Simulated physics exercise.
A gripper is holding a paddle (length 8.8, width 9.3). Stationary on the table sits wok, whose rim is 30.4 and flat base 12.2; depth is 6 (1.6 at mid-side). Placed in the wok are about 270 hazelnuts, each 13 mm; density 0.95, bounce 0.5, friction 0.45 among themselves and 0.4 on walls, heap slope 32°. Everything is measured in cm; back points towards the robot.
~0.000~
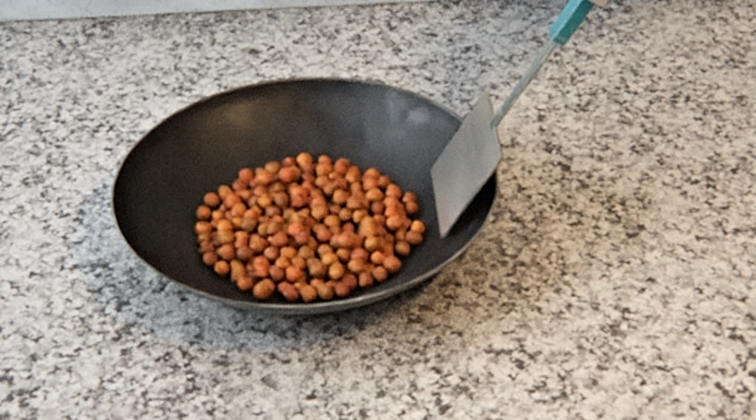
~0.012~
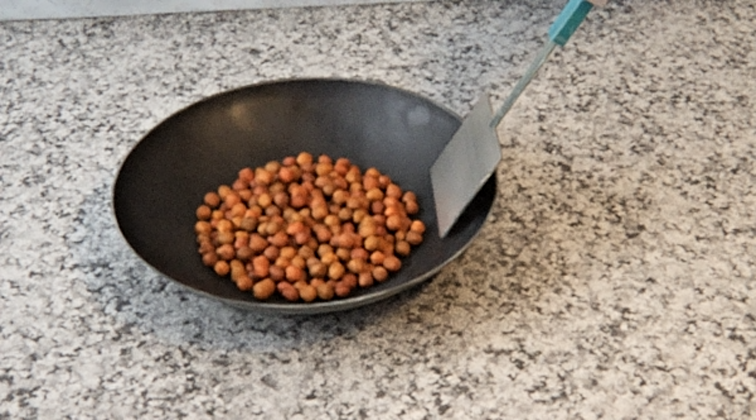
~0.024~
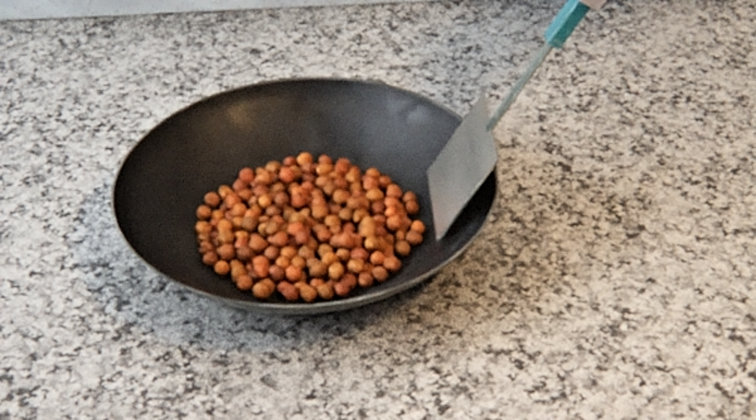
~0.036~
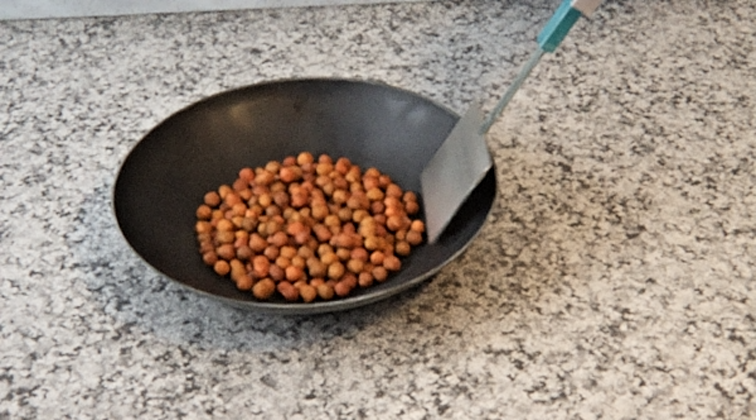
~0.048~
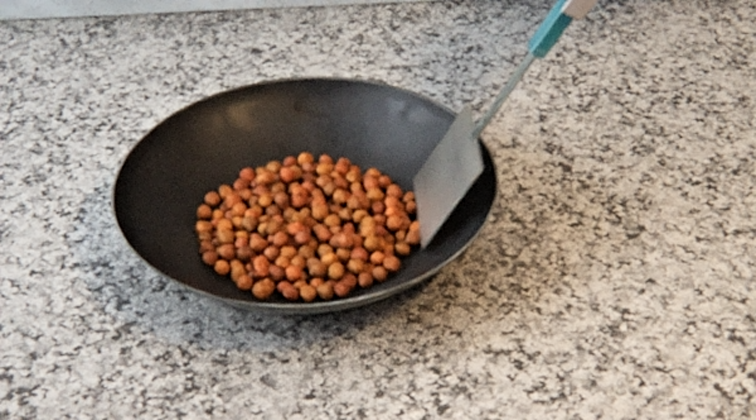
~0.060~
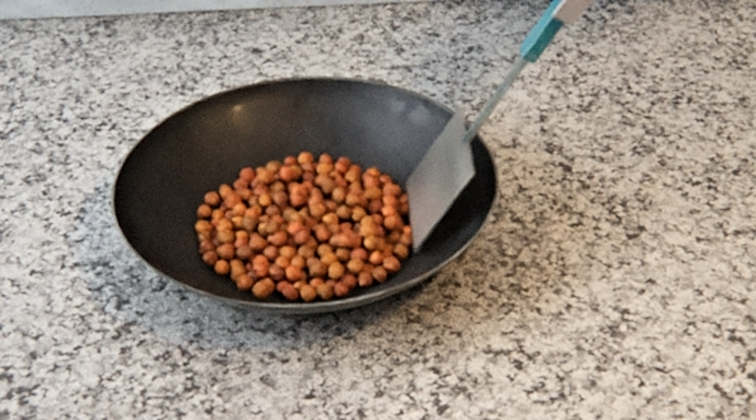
Metal spatula with a teal handle sliding slightly left inside a black wok, reaching the edge of a pile of reddish-brown hazelnuts.
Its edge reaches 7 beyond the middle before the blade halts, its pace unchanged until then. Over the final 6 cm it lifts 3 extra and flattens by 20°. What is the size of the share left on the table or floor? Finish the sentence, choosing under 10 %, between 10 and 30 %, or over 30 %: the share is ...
The share is under 10 %.
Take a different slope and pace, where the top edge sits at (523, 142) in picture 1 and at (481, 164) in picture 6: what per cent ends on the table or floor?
It works out to about 0 %, more or less.
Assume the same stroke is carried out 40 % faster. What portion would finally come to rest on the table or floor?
I'd expect near 0 per cent.
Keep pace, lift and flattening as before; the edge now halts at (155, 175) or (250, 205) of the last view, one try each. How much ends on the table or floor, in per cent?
Respectively about 30 and 0 percent end on the table or floor.
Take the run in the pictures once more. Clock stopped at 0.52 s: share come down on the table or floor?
Around 0 percent.
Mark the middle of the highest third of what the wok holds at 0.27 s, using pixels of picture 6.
It is centred at roughly (223, 215).
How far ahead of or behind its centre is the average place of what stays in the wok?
Roughly 5.5 cm ahead of the centre.
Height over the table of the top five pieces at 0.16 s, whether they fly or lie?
I'd put them at about 3 centimetres above the table.
After 0.16 s, sloping 59°, highest piece 4 above the table; 273 in the wok.
After 0.27 s, sloping 52°, highest piece 5 above the table; 273 in the wok.
After 0.52 s, sloping 39°, highest piece 6 above the table; 273 in the wok.
After 1.57 s, sloping 39°, highest piece 5 above the table; 273 in the wok.
In the end, 273 in the wok. That is 0 % on the table or floor.
